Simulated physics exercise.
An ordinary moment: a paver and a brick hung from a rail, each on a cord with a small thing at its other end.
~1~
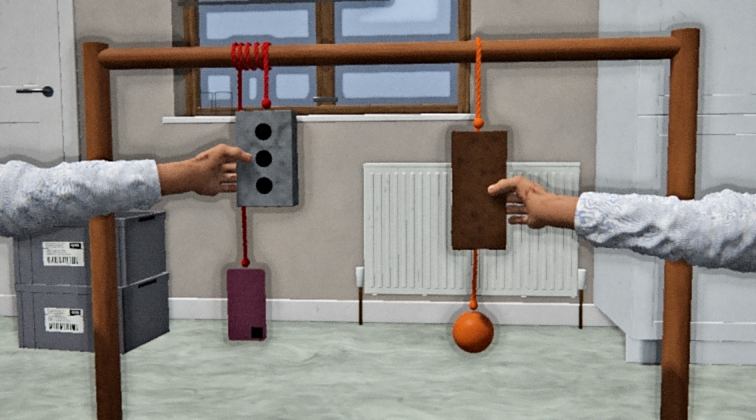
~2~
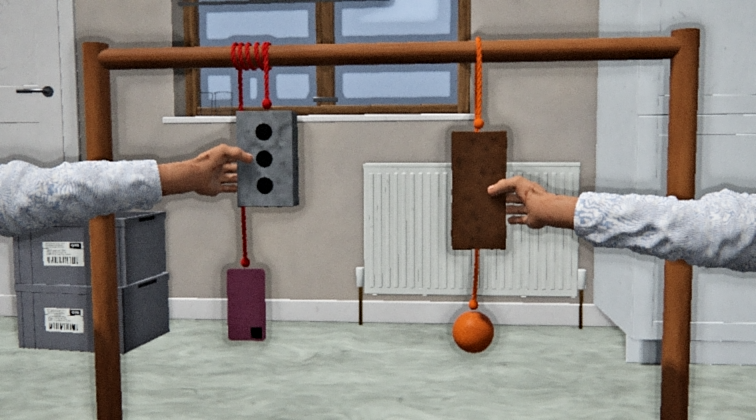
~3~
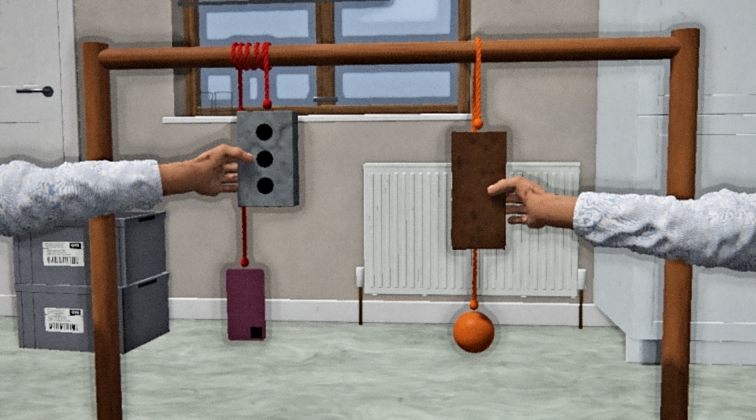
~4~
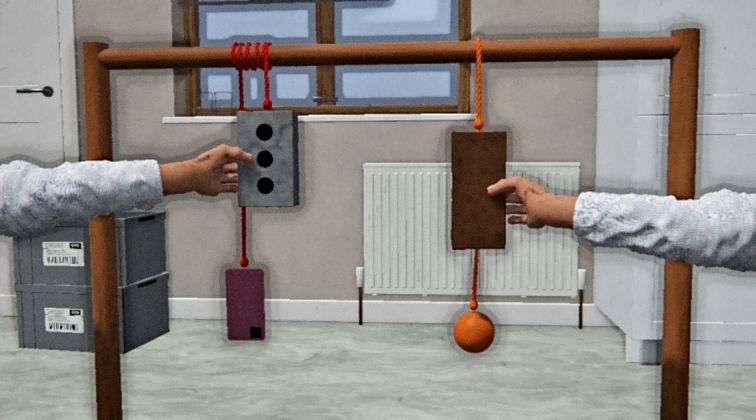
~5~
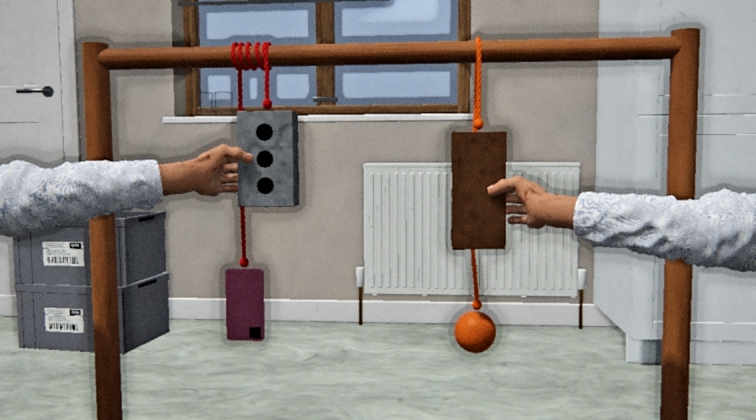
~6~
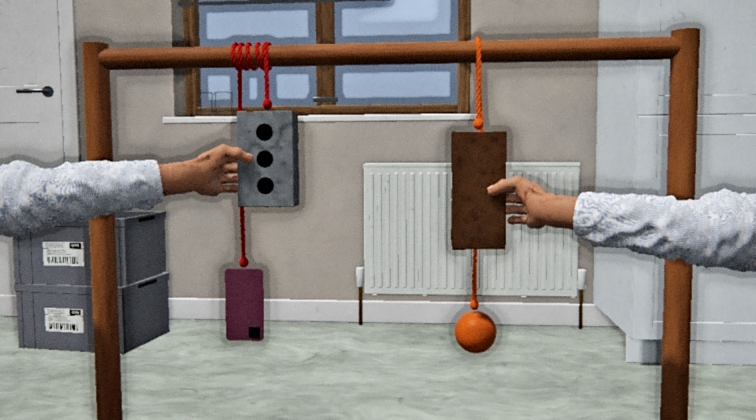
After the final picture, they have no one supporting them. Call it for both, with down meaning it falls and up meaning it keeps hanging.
Paver - up; brick - down.
Then, 0.48 s later than the last view, paver in the air near (264, 138); brick on the floor.
Then, 0.96 s later than the last view, paver in the air near (260, 145); brick on the floor.
Finally, paver in the air near (264, 146); brick on the floor. The paver keeps its height and the brick runs down to the floor.
